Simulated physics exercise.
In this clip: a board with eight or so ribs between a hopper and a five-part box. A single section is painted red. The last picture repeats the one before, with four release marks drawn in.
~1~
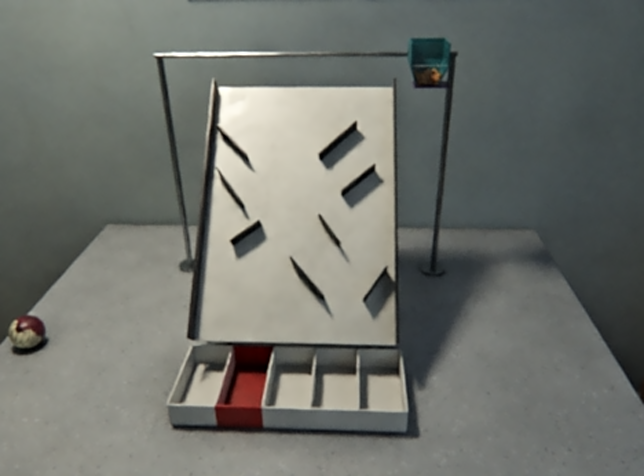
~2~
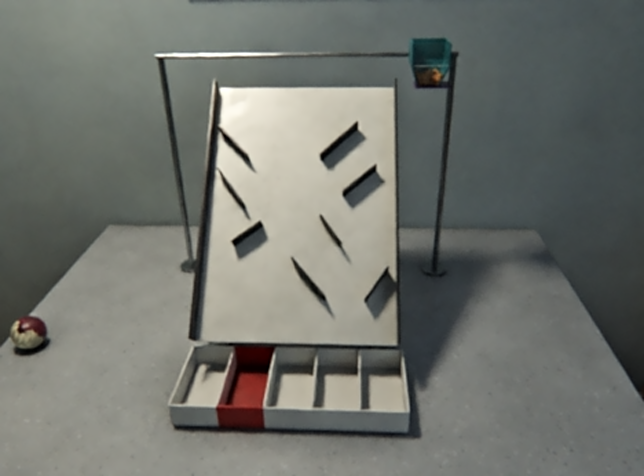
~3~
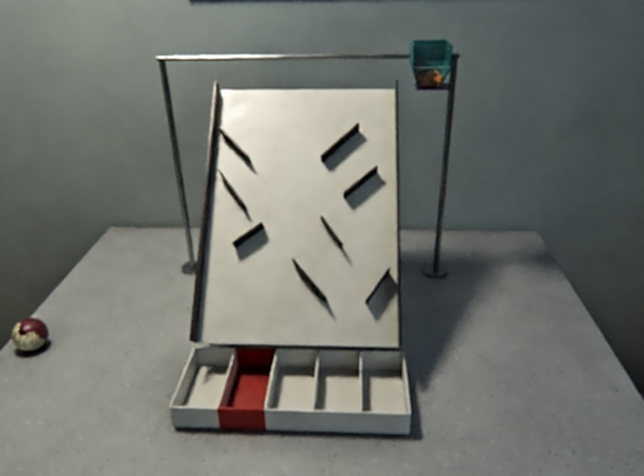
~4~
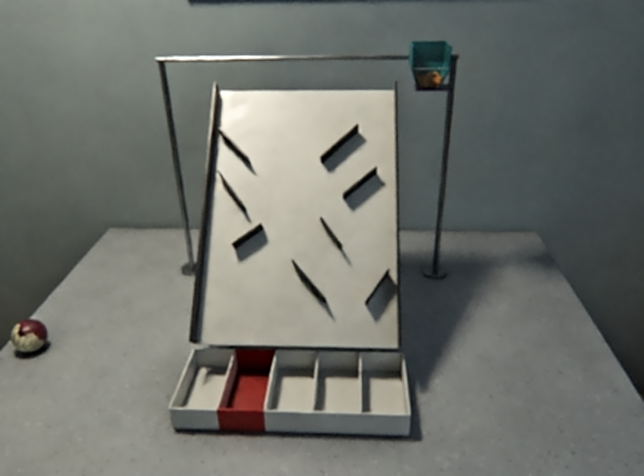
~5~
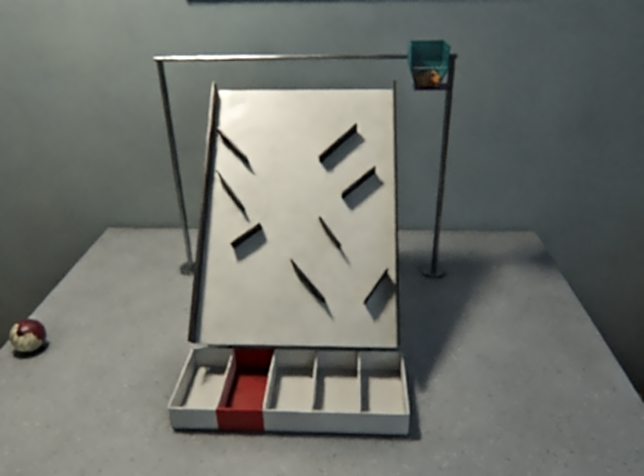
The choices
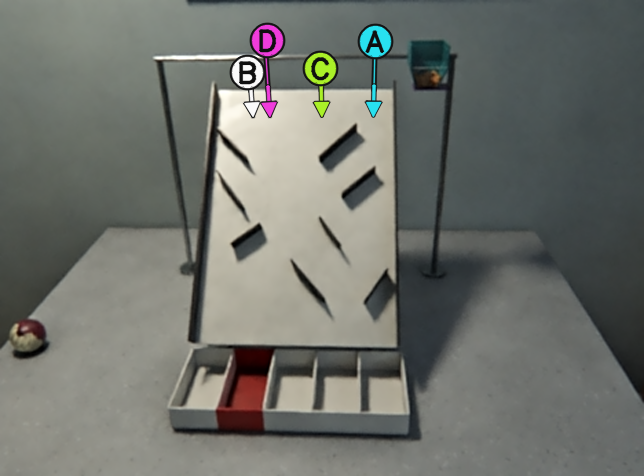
Nothing moves as a teal hopper sits above a ribbed board and five-part box.
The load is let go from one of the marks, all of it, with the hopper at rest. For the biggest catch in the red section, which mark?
Best: C.
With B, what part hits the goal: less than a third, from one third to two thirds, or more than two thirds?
Less than a third.
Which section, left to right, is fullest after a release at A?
The fourth from the left.
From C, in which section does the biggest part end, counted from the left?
The second from the left.
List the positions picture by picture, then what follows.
The first picture shows hopper at (427, 75), roasted chickpeas, door shut.
The second picture shows ribs (218, 124) to (248, 155), (320, 154) to (358, 121), (217, 168) to (243, 202).
The third picture shows ribs (344, 193) to (377, 166), (232, 243) to (262, 222), (321, 216) to (342, 245).
The fourth picture shows ribs (292, 260) to (325, 299), (366, 302) to (389, 269).
The fifth picture shows red section at (240, 418), number 2 of 5 from the left.
On the marked copy, mark A meets the board at (373, 111); mark B meets the board at (252, 111); mark C meets the board at (321, 111); mark D meets the board at (269, 111).
With A, a small part in the red section, about two thirds in other sections, about a quarter held on the board.
With B, a small part in the red section, about two thirds in other sections, a small part held on the board, a small part outside the box.
With C, about half in the red section, about a quarter in other sections, a small part held on the board, a small part outside the box.
With D, a small part in the red section, about two thirds in other sections, a small part held on the board, a small part outside the box.
